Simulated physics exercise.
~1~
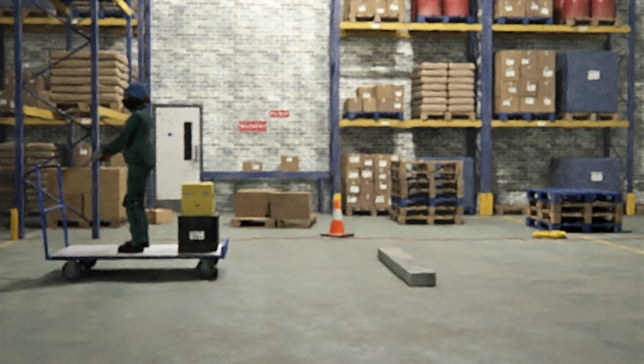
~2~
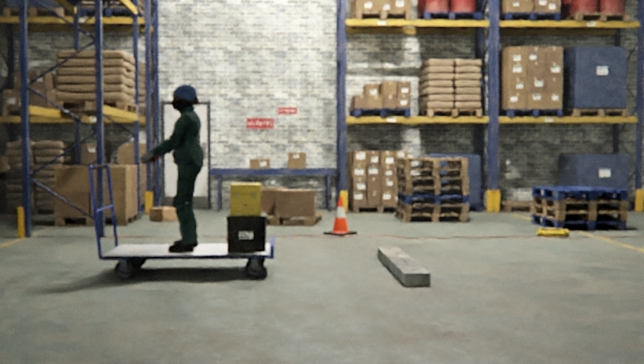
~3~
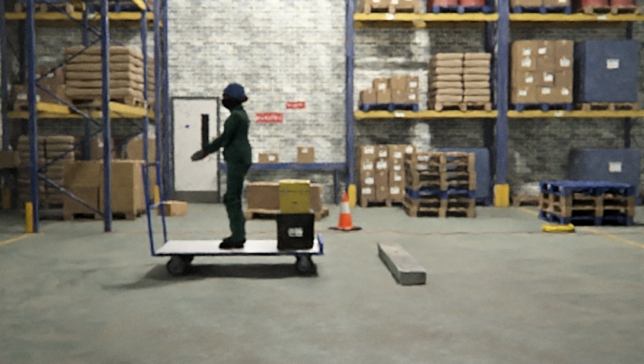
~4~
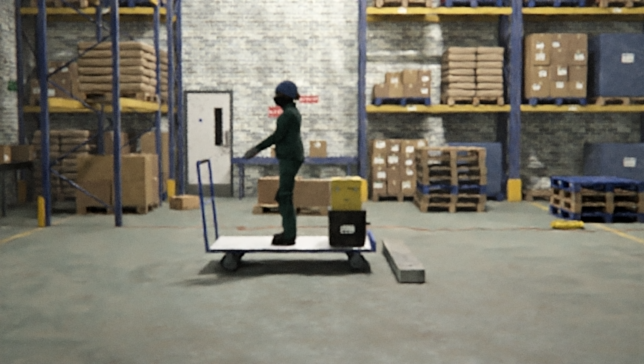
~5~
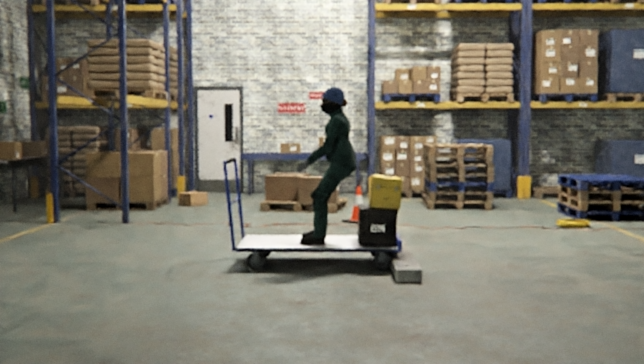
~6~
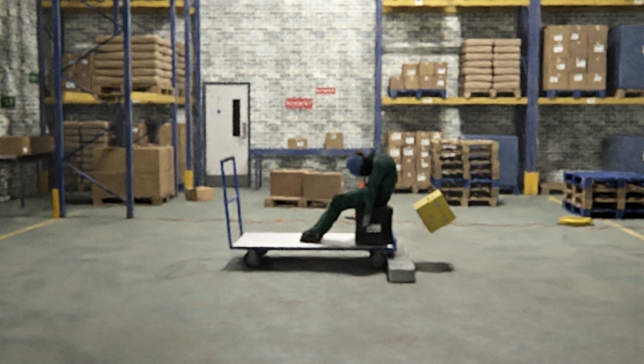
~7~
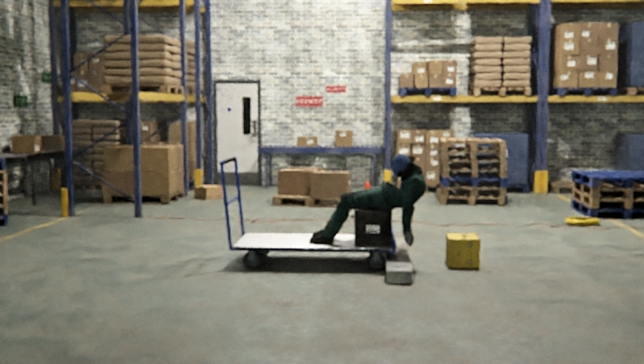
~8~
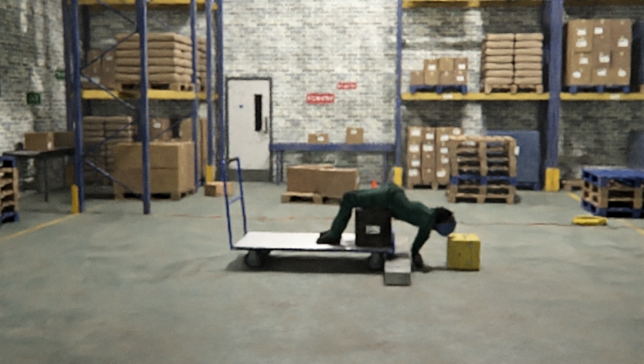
Warehouse with flat trolley rolling right into kerb, yellow box flying off, standing rider toppling forward over black tote, head down by box.
